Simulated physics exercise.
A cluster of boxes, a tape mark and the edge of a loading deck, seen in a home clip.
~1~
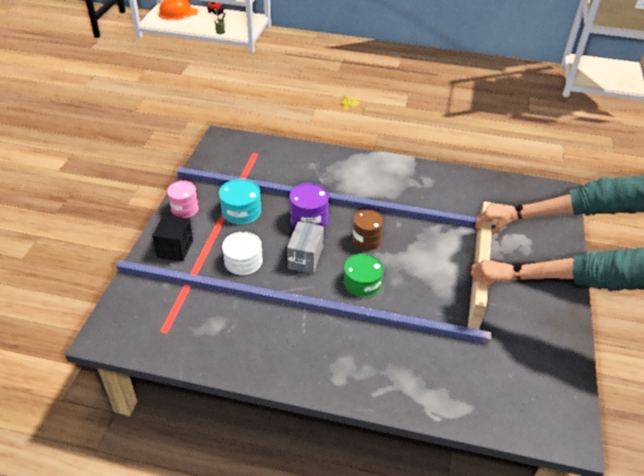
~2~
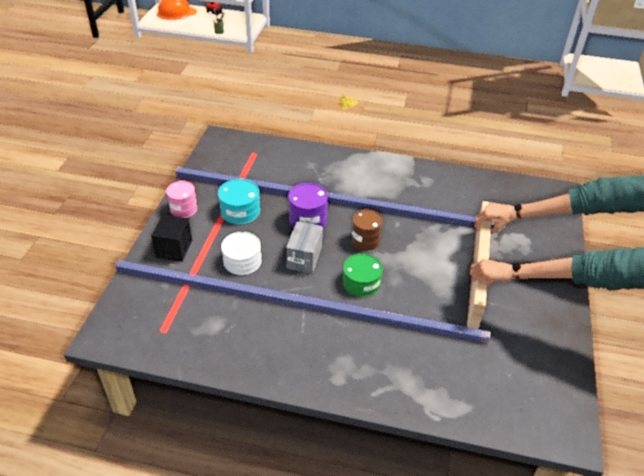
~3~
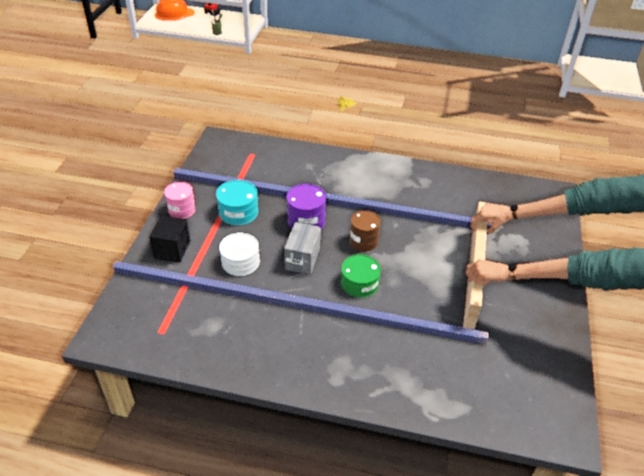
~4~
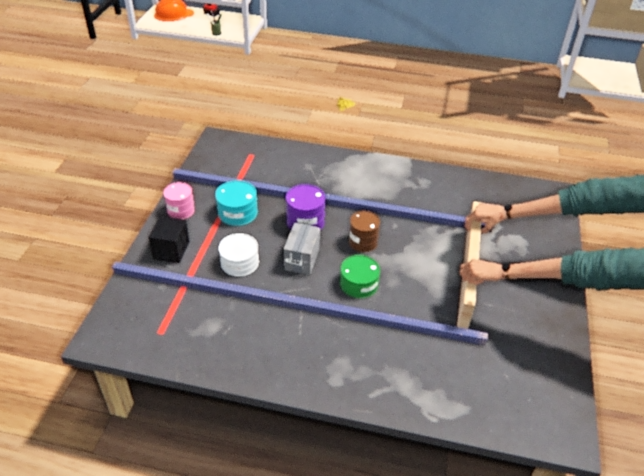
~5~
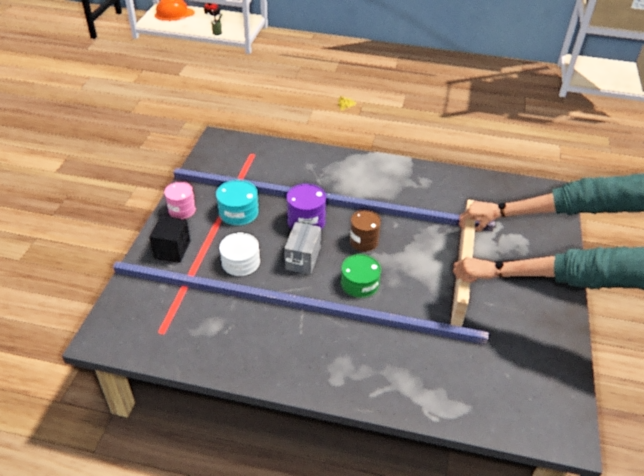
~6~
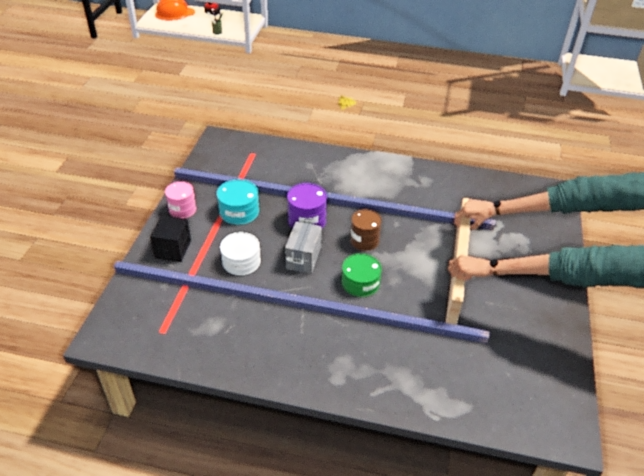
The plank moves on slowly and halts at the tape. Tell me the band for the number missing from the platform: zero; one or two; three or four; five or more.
Only one or two are pushed off.
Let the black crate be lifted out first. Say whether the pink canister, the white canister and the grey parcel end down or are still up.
The pink canister falls away while the white canister remains in place, and the grey parcel remains in place.
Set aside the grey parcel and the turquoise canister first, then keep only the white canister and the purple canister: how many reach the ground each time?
Count: 1 (first case); 0 (second).
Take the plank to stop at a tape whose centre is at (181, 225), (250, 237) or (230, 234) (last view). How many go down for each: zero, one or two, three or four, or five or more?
First three or four, then zero, then no fall at all.
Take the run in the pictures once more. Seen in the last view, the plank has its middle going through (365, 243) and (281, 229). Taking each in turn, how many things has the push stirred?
The first count is 2, and then it's 6.
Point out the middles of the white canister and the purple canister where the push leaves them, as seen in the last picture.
The white canister stops around (142, 250); the purple canister around (211, 185).
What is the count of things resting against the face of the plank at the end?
Number: 3.
Soon after, none off yet; pink canister at rest near (181, 200); black crate at rest near (171, 239); turquoise canister at rest near (238, 202).
Then, none off yet; pink canister at rest near (180, 200); black crate moved a little near (163, 237); turquoise canister moved about its own width near (214, 198).
By the end, the number that fall off is one or two; fallen, black crate and pink canister.
